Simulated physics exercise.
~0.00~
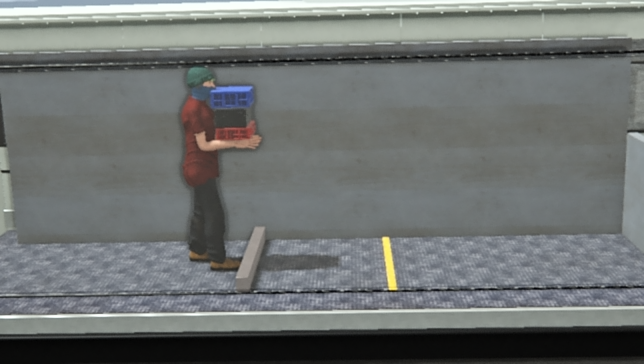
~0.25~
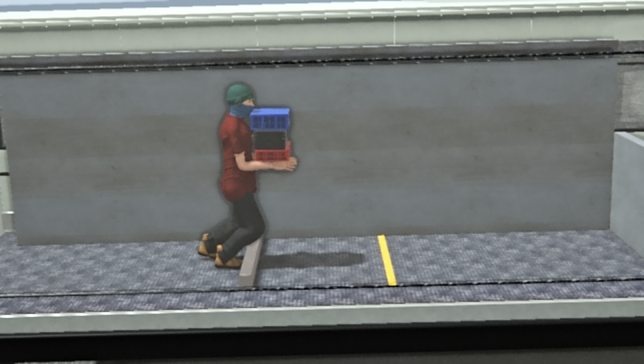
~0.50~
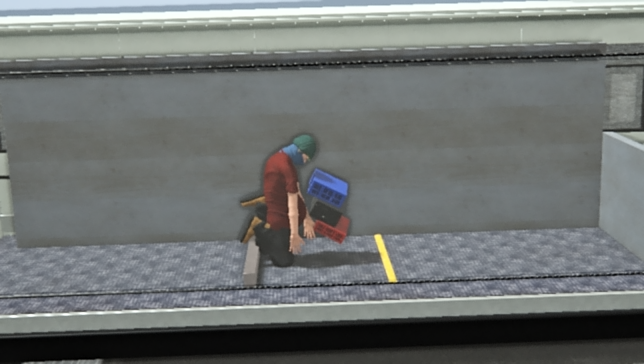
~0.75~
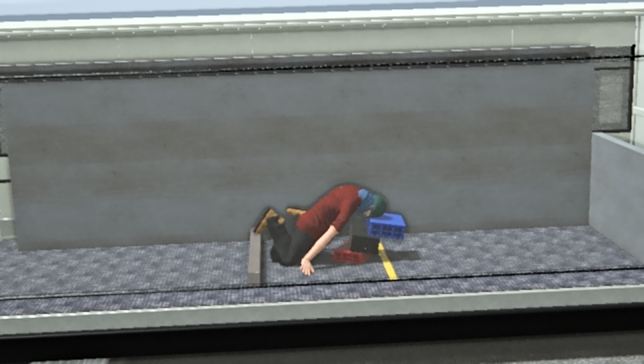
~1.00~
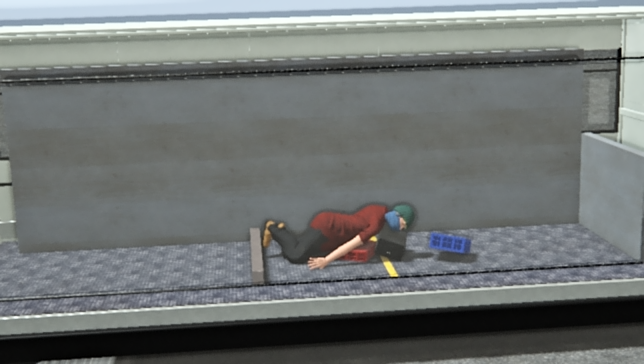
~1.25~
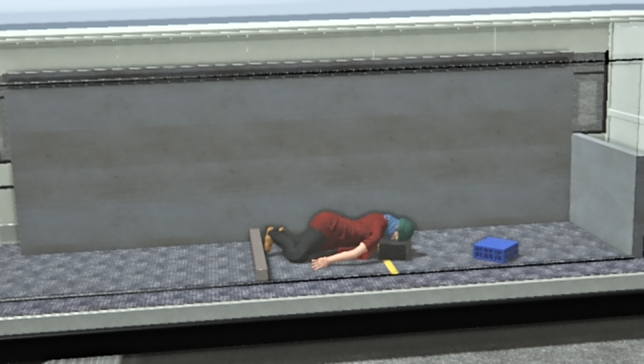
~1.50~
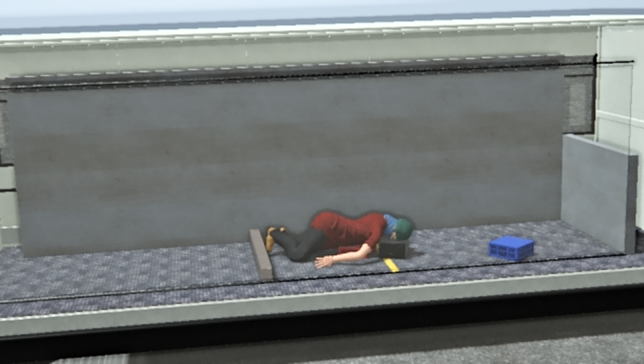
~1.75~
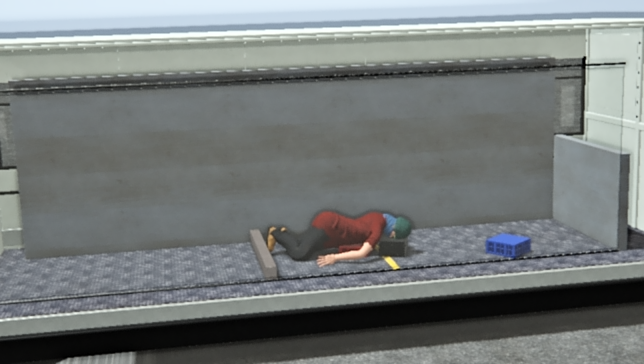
Courier carrying stacked crates pitching forward over a low rail, collapsing face down as the blue crate slides away right past a yellow line.
